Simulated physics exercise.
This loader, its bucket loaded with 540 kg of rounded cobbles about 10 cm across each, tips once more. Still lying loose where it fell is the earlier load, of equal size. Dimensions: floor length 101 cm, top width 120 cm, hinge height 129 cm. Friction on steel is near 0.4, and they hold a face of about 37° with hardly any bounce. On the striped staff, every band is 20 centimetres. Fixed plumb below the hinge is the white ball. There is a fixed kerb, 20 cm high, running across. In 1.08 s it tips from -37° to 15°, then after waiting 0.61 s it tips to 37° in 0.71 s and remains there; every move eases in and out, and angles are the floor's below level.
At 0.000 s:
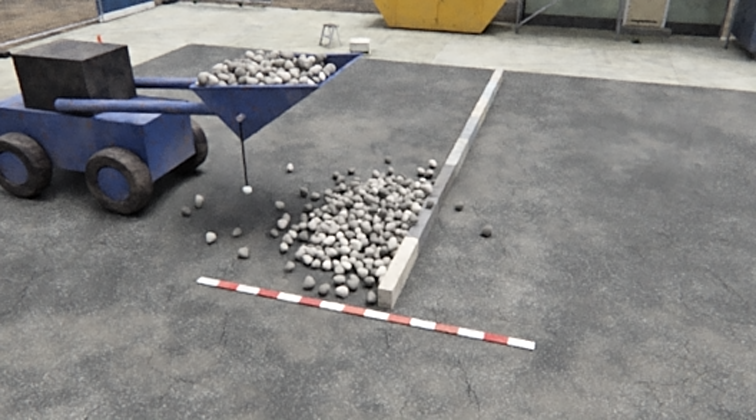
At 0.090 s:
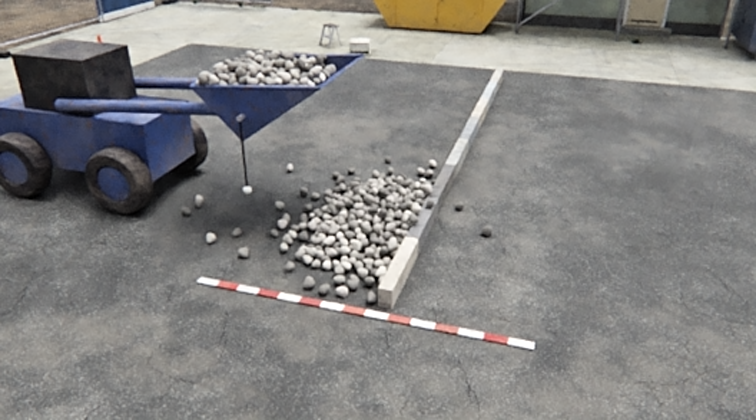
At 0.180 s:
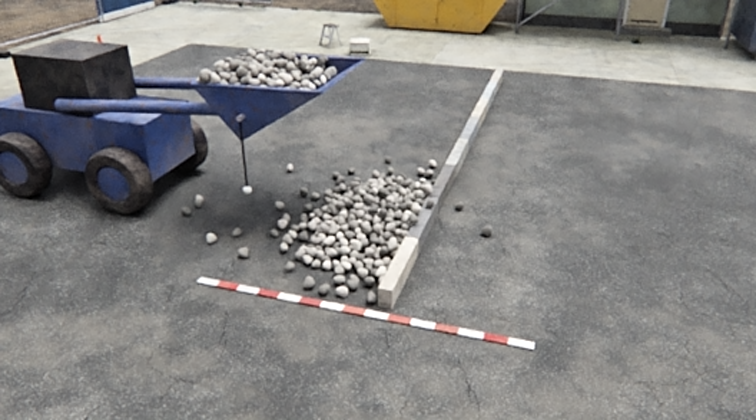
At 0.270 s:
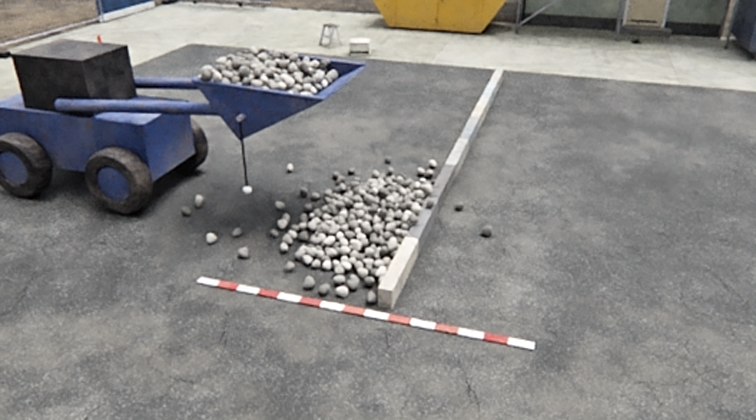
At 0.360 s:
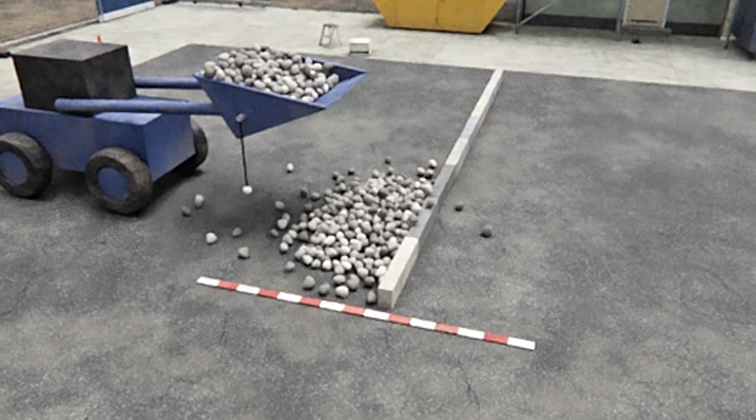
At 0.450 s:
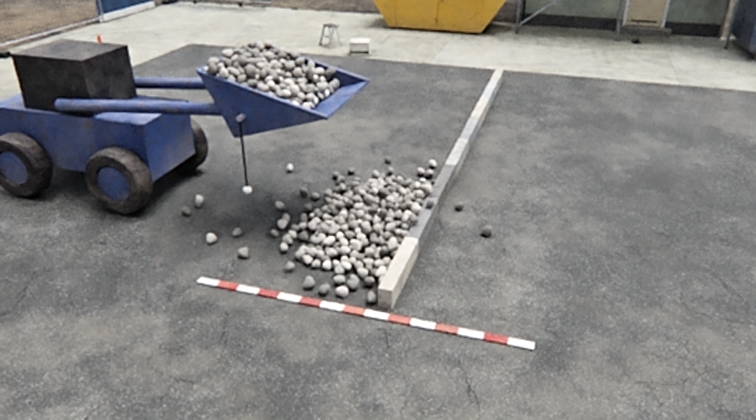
The blue loader's bucket, heaped with grey cobbles, tilted slowly forward and its front lip dipped a little while the stones shifted inside, above a loose pile lying still against the kerb.
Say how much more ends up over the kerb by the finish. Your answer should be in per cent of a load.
Some 1 per cent is added.
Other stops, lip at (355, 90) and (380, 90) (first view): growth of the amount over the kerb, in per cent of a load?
Near 15 in a hundred, then near 45 in a hundred.
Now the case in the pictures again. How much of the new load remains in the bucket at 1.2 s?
Estimate: 100 % remaining inside, roughly.
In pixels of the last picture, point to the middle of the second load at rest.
Near (360, 205).
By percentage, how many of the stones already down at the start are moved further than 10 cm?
About 5 per cent.
After 0.8 s the floor is at 7°; in per cent of one load, 100 in the bucket, 101 on this side of the kerb; the foremost stones are at (430, 218).
After 1.2 s the floor is at 15°; in per cent of one load, 99 in the bucket, 102 on this side of the kerb; the foremost stones are at (430, 218).
After 2.8 s the floor is at 37°; in per cent of one load, 2 in the bucket, 198 on this side of the kerb, 1 over the kerb; the foremost stones are at (458, 221).
After 5.7 s the floor is at 37°; in per cent of one load, 0 in the bucket, 200 on this side of the kerb, 1 over the kerb; the foremost stones are at (459, 222). Net gain over the kerb, 1.
